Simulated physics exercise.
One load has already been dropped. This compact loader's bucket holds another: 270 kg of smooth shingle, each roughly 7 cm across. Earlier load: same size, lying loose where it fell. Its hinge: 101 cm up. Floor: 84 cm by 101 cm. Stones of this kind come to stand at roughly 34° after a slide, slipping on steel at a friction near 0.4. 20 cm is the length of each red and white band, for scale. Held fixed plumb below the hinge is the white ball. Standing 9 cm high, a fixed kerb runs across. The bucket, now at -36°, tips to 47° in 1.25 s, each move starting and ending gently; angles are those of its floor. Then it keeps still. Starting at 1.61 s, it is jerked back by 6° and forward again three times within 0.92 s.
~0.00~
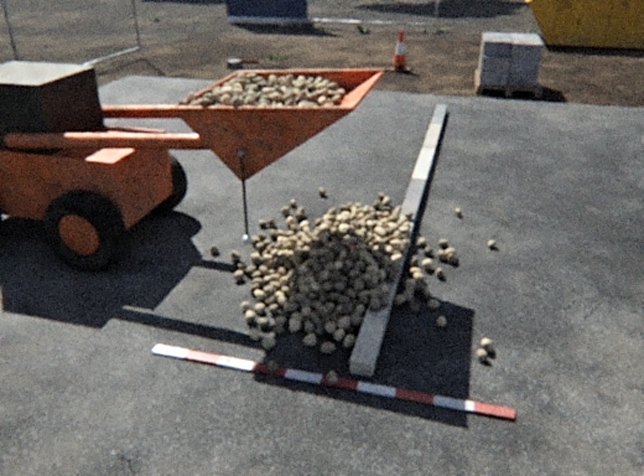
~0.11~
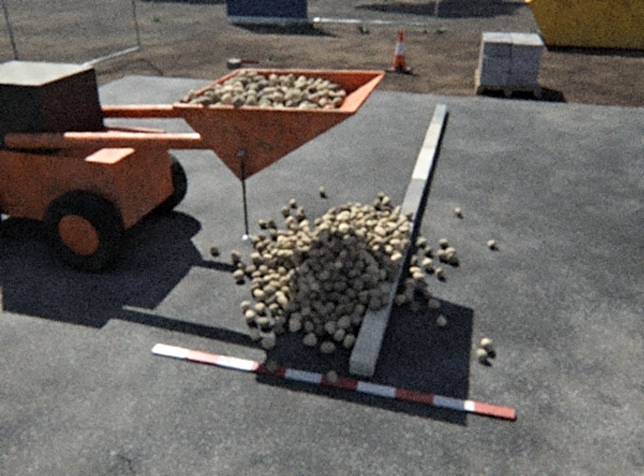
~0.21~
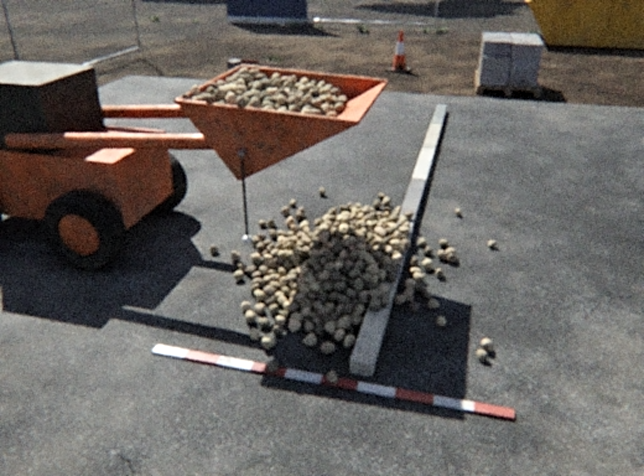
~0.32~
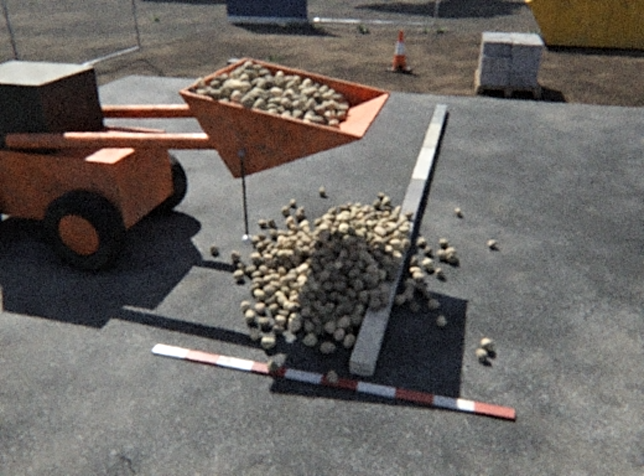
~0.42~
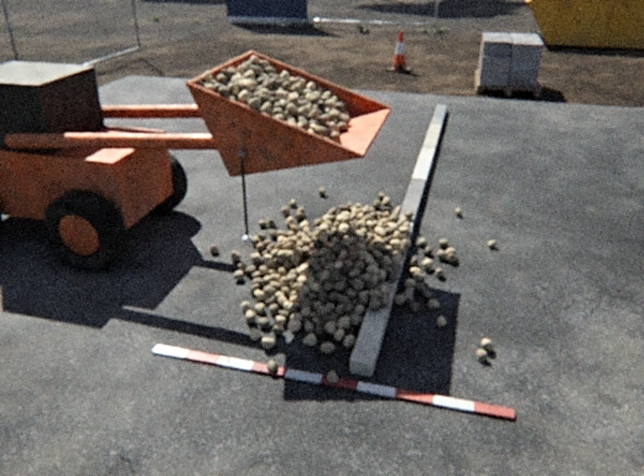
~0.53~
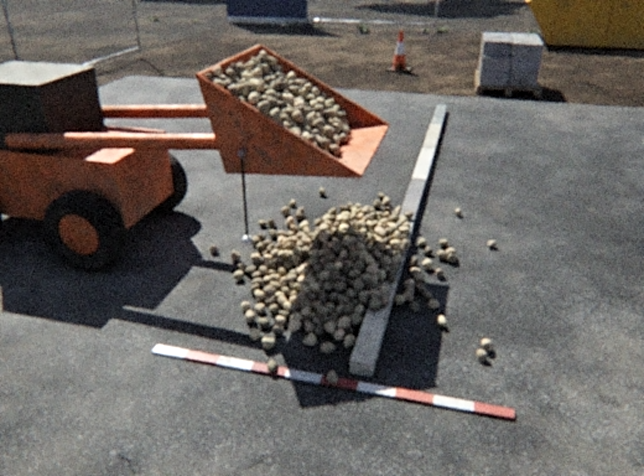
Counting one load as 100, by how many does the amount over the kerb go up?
By about 42 out of 100.
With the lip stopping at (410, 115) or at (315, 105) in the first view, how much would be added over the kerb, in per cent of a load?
First place about 90 %, second about 10 %.
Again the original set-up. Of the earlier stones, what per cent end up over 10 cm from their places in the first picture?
Some 15 percent, give or take.
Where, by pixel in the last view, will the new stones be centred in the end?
In the last view, about pixel (376, 258).
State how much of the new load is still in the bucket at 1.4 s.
About 30 per cent is held.
After 0.9 s the floor is at 34°; in per cent of one load, 97 in the bucket, 99 on this side of the kerb, 4 over the kerb; the foremost stones are at (462, 276).
After 1.4 s the floor is at 47°; in per cent of one load, 28 in the bucket, 162 on this side of the kerb, 10 over the kerb; the foremost stones are at (462, 276).
After 3.0 s the floor is at 47°; in per cent of one load, 0 in the bucket, 154 on this side of the kerb, 46 over the kerb; the foremost stones are at (573, 286).
After 5.4 s the floor is at 47°; in per cent of one load, 0 in the bucket, 154 on this side of the kerb, 46 over the kerb; the foremost stones are at (573, 286). Net gain over the kerb, 42.
